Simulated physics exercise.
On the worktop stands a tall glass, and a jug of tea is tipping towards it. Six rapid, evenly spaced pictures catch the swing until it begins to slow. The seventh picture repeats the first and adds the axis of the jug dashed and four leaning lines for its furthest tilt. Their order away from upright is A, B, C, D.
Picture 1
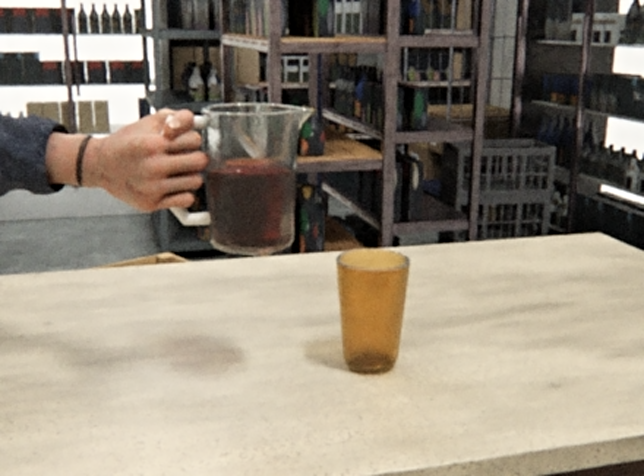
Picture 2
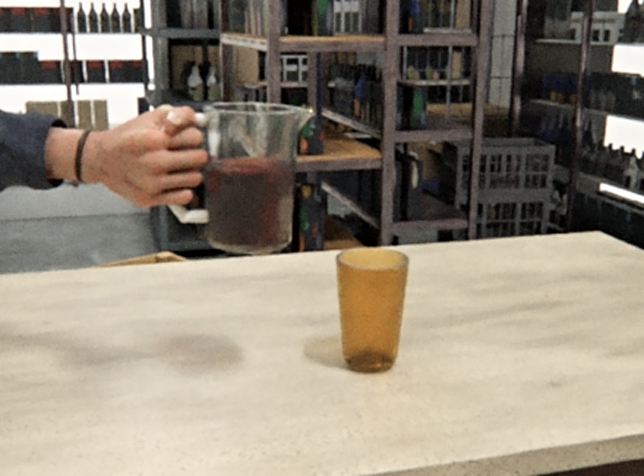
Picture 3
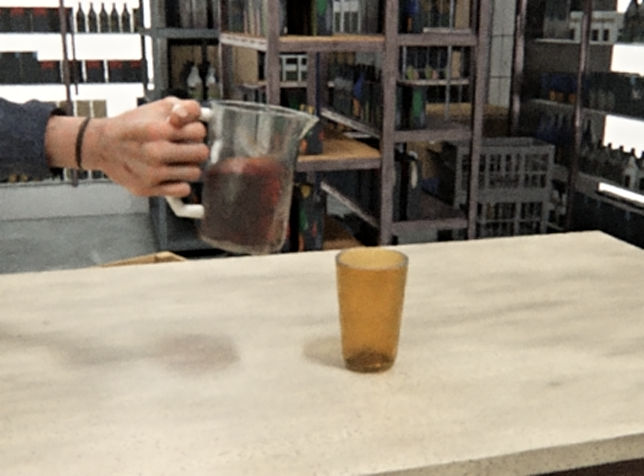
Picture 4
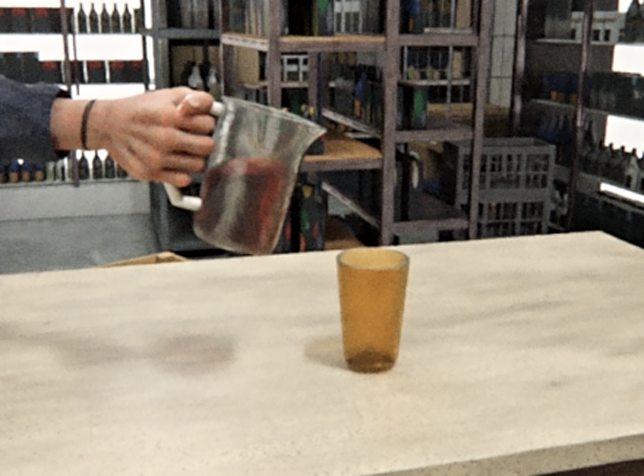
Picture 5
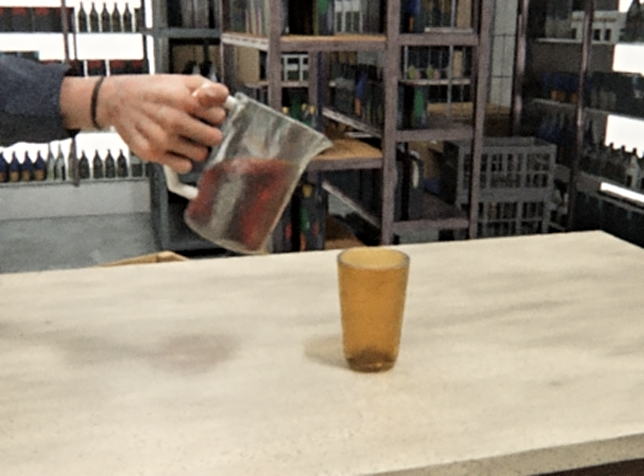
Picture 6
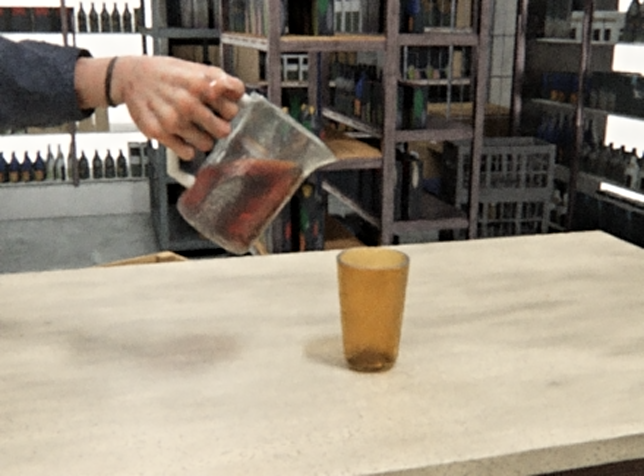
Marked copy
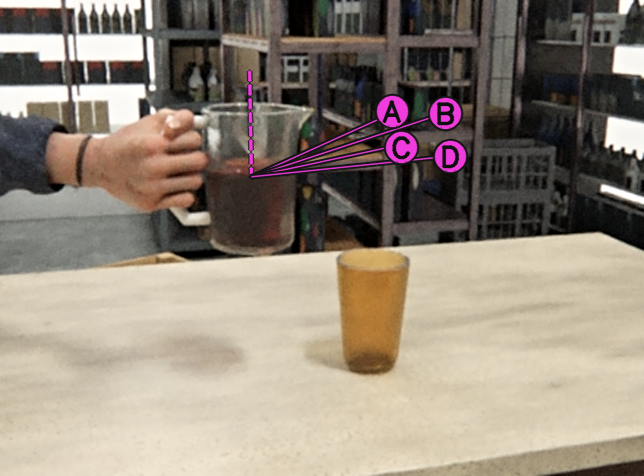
The clip opens with a hand at the left holding a clear jug of dark reddish tea upright, near a tall amber glass on a pale worktop. The hand then tilts the jug steadily to the right, its lip lowering towards the glass, while the tea stays inside and the glass remains still.
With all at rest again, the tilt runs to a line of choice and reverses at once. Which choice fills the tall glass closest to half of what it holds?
Choose B.
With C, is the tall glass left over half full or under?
Over.
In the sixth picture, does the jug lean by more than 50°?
No, it does not.
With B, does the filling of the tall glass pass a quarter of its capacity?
Yes, it does.
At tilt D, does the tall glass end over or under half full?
Over half.
On the marked copy, A at (377, 119); B at (428, 118); C at (384, 148); D at (433, 157).
With A, the tall glass ends with about 33 % of what it can hold.
With B, the tall glass ends with about 50 % of what it can hold.
With C, the tall glass ends with about 67 % of what it can hold.
With D, the tall glass ends with about 81 % of what it can hold.
